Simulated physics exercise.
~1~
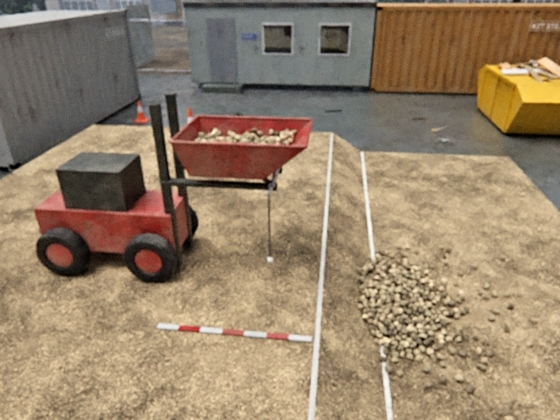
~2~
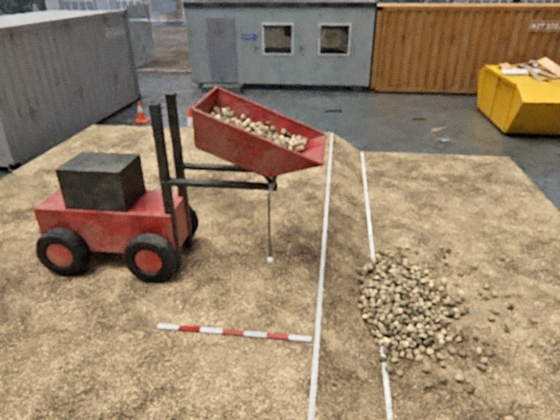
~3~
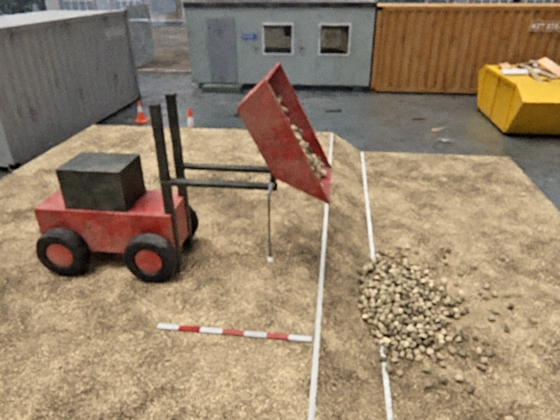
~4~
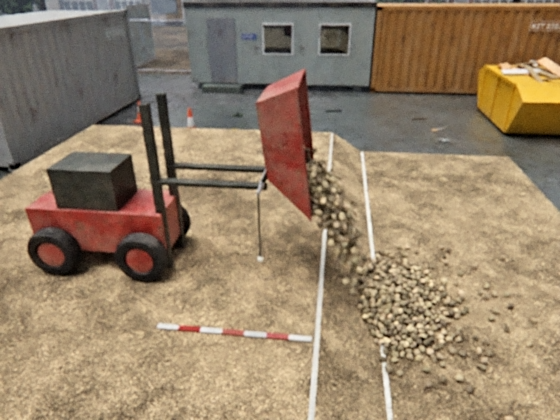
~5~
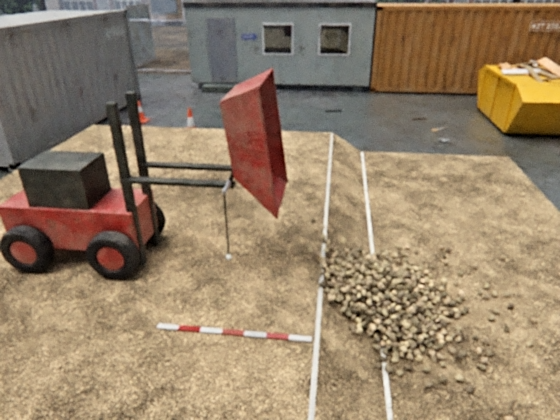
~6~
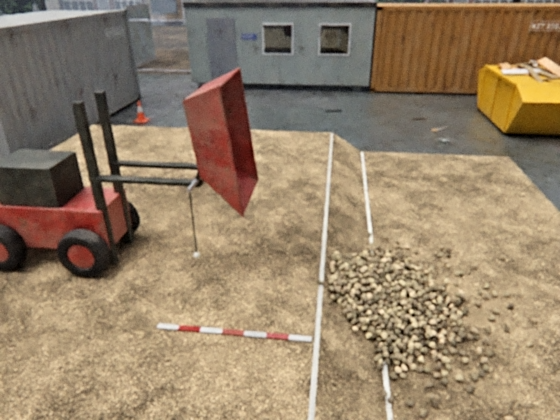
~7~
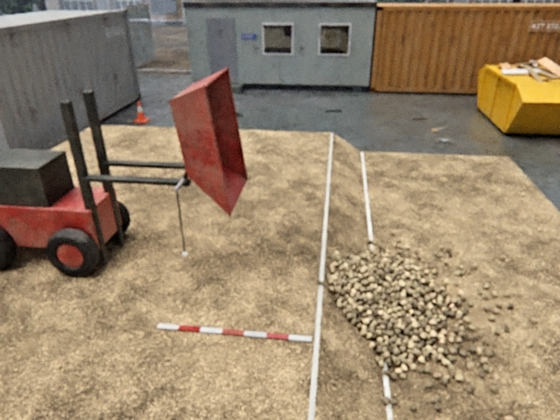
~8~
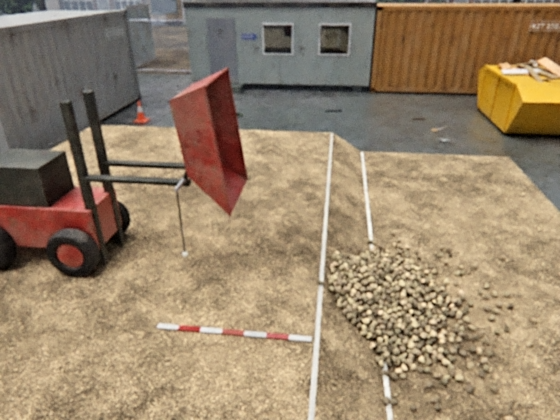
A small red fork truck with black wheels stands at left on a sandy platform, seen from above, holding up a red skip of stones. To its right, white lines edge a short bank with a stone pile near its foot, a striped staff lies in front, and containers, a grey cabin and a yellow bin stand behind. The skip tips steeply rightward, and its stones pour down onto the slope and pile. Meanwhile the truck backs away left, the skip still tilted. It stops with the skip empty, and the enlarged heap lies still across the slope and its foot.
